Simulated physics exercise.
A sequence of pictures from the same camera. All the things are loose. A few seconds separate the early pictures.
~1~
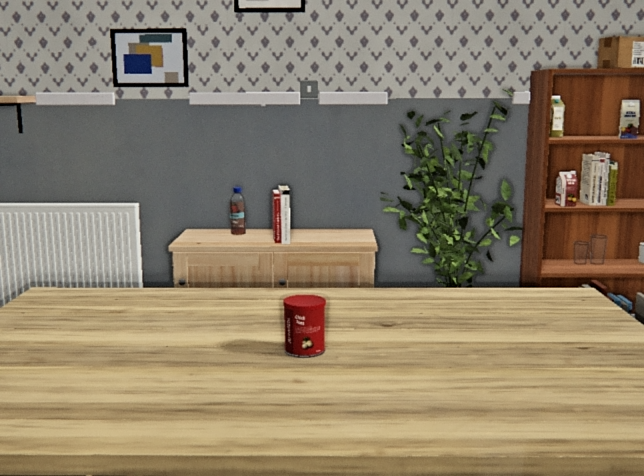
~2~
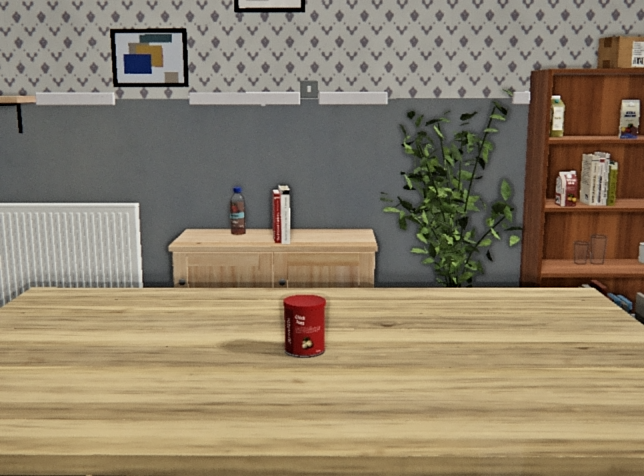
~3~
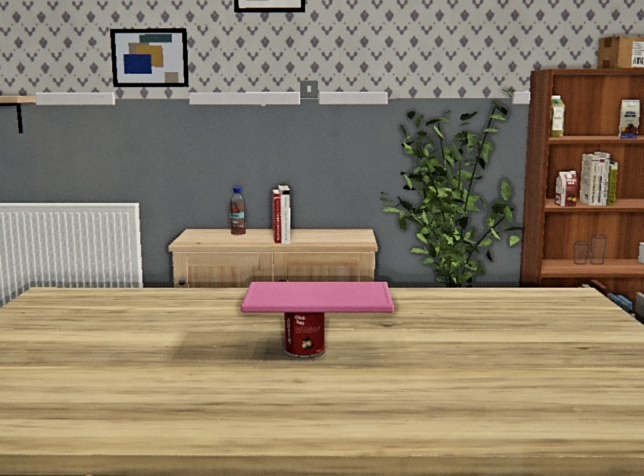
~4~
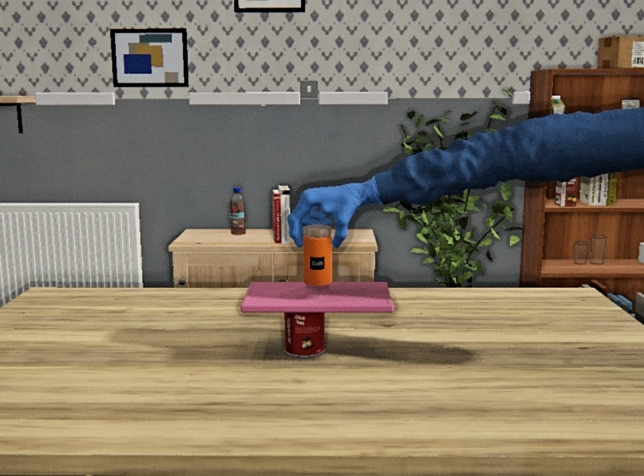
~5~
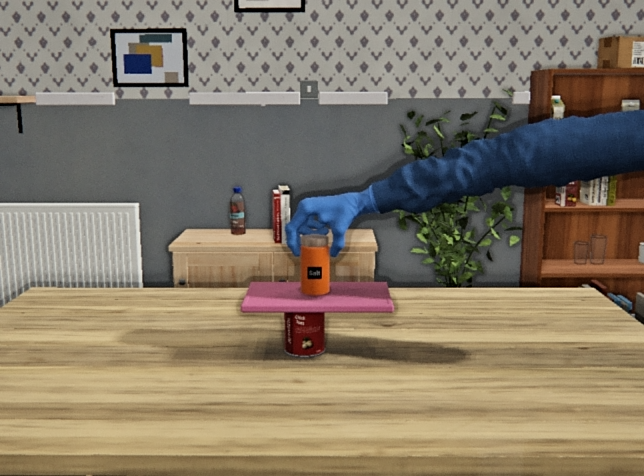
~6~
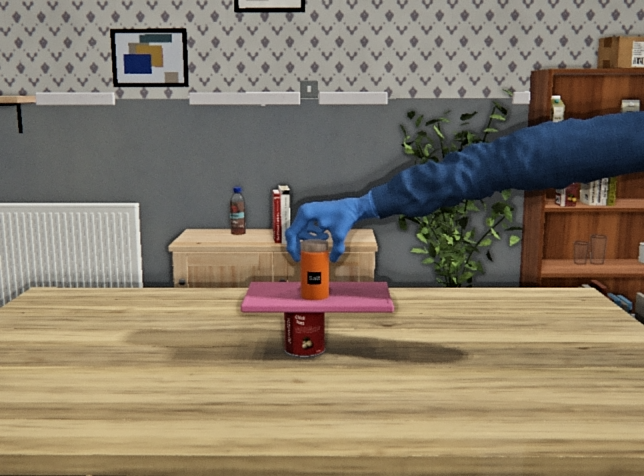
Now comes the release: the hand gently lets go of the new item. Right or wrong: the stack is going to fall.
Wrong, it stays up.
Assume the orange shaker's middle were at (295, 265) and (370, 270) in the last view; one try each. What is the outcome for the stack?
It stays steady first and tips over second.
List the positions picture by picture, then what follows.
In the first picture, the last thing is not in view yet; red tin (305, 326).
In the second picture, the last thing is not in view yet; red tin (305, 326).
In the third picture, the last thing is not in view yet; red tin (305, 326).
The fourth picture shows still above its spot; orange shaker (317, 255); red tin (305, 326).
The fifth picture shows still above its spot; orange shaker (315, 264); red tin (305, 326).
The sixth picture shows in place under the hand; orange shaker (315, 270); red tin (305, 326).
Then, 0.60 s past the last view, things are still on the move.
Then, 1.30 s past the last view, orange shaker resting near (315, 270).
Then, 2.10 s past the last view, nothing moves.
Finally, all 3 still in place. Final places as the last picture's camera would see them, orange shaker near (315, 270). The stack stays up.
